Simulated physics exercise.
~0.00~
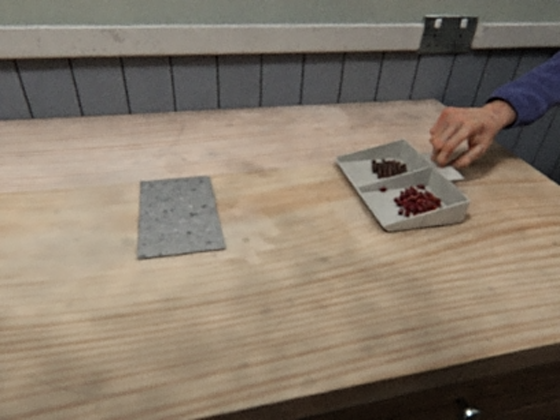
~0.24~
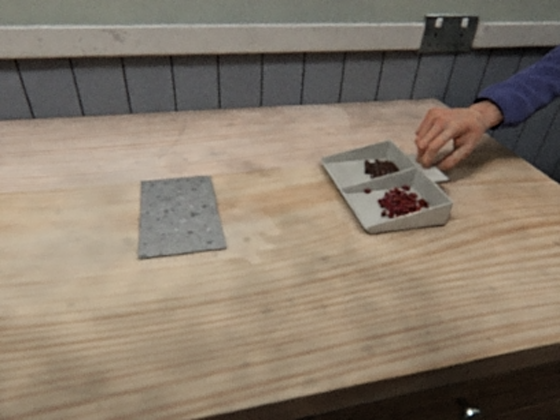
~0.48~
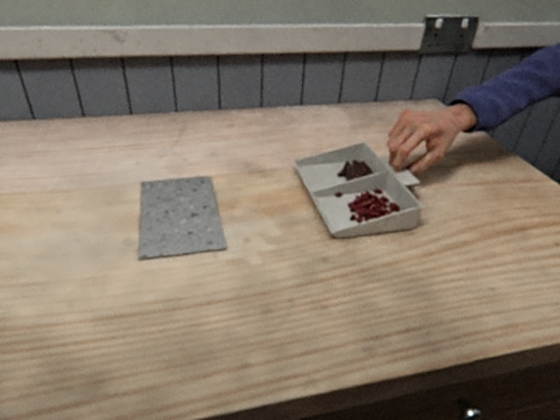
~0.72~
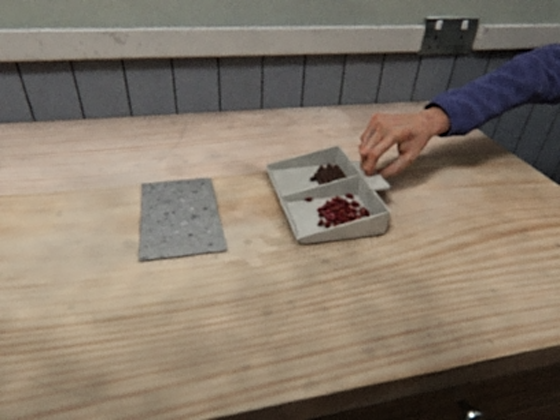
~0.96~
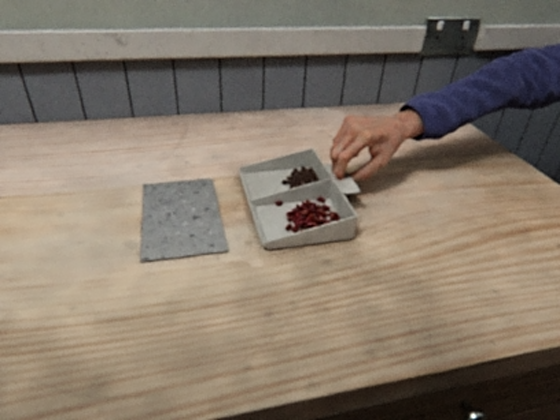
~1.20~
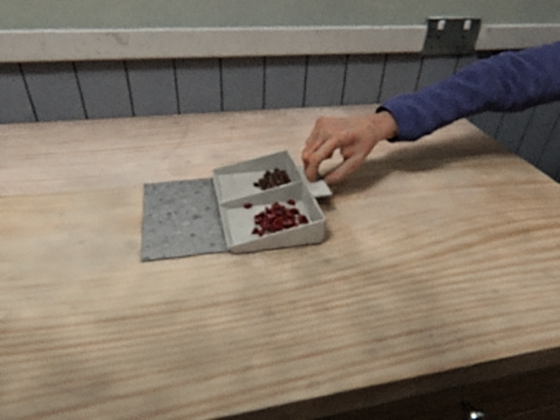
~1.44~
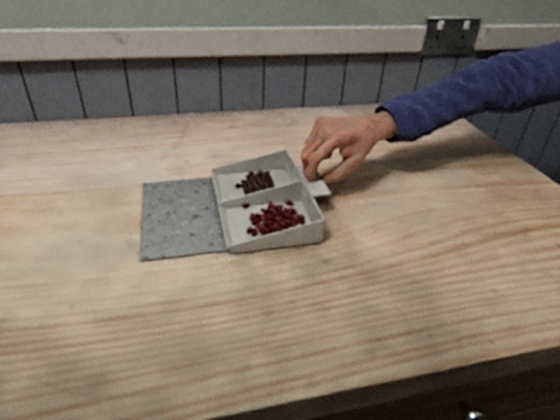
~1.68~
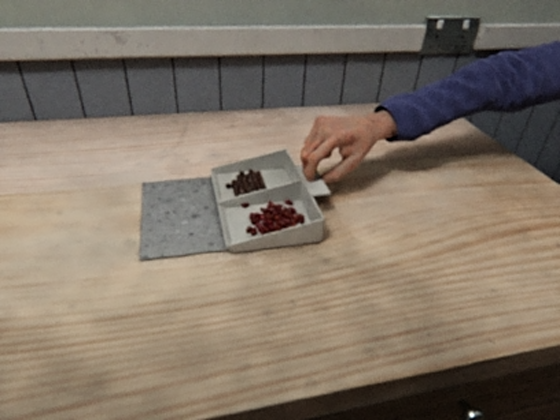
At first, a hand in a blue sleeve holds a pale divided tray on the right side of a wooden table, with a flat grey speckled slab lying to the left. Small dark brown pieces sit in the back compartment and red ones in the front. The hand pushes the tray steadily left across the wood, both handfuls riding along inside. The tray then reaches the slab's edge and stops, while the slab stays put. The brown pieces slide a little farther left in their compartment, and both handfuls end up still inside the resting tray, the hand still at its side.
